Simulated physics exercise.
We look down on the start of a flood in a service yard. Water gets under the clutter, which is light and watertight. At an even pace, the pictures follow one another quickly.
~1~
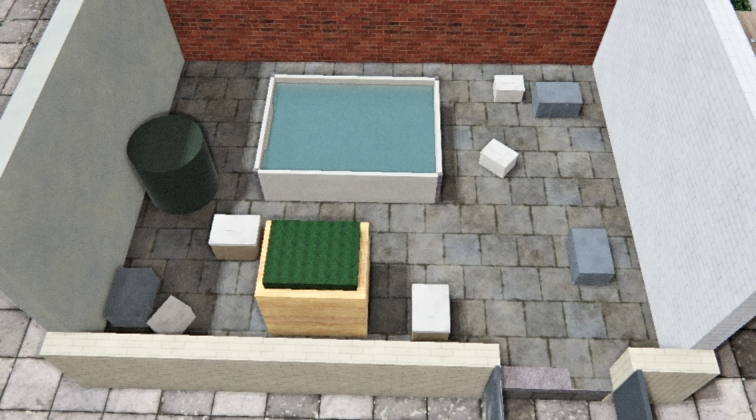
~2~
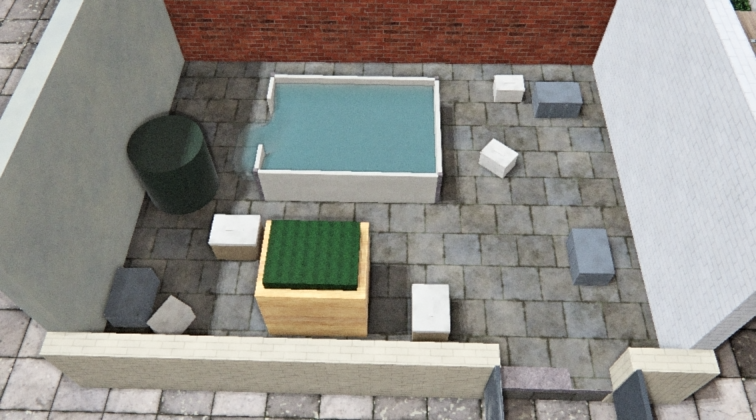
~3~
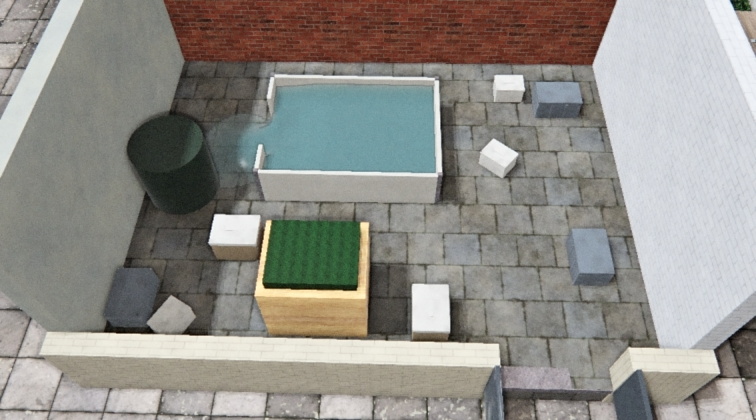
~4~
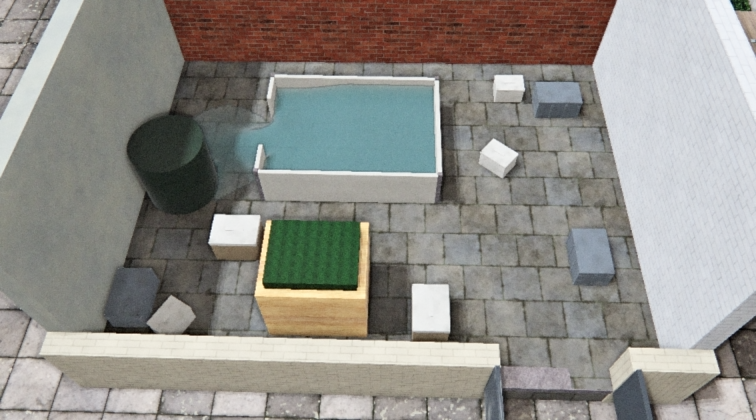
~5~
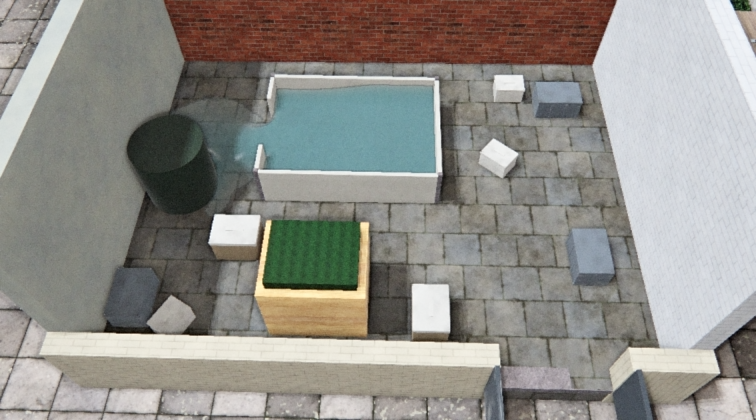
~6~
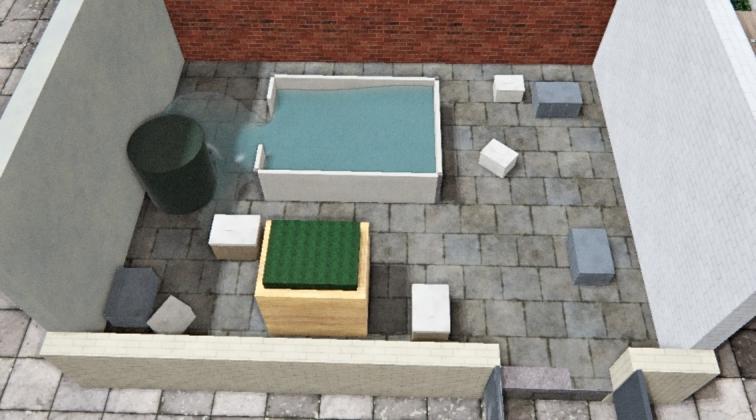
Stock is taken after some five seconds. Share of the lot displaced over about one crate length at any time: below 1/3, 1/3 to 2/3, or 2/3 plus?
The things swept well aside make up a smaller part than a third.
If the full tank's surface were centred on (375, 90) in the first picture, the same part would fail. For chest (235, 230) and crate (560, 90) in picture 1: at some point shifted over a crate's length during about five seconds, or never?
First: Covered that distance. Second: Stayed short.
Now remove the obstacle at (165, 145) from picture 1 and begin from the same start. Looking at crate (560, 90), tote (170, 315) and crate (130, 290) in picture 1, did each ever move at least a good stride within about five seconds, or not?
First object never went far; second object was driven off; third object was driven off.
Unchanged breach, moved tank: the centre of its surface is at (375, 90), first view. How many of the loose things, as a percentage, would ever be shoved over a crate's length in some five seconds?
I'd put it close to 10 percent.
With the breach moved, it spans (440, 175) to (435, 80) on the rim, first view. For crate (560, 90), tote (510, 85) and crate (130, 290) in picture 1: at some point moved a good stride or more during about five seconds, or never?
Here is how they go, in order: Dislodged that far, dislodged that far, and fails to go that far.
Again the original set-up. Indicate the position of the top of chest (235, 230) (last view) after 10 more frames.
Close to (236, 265).
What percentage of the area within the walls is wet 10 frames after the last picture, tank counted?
Roughly 40 %.
A moment on, 0 of 8 are well off their spots; 0 afloat.
Next, 0 of 8 are well off their spots; 0 afloat.
Later, 1 of 8 are well off their spots; 2 afloat.
In the end, 2 of 8 are well off their spots, and 2 have been at some point; 2 afloat.
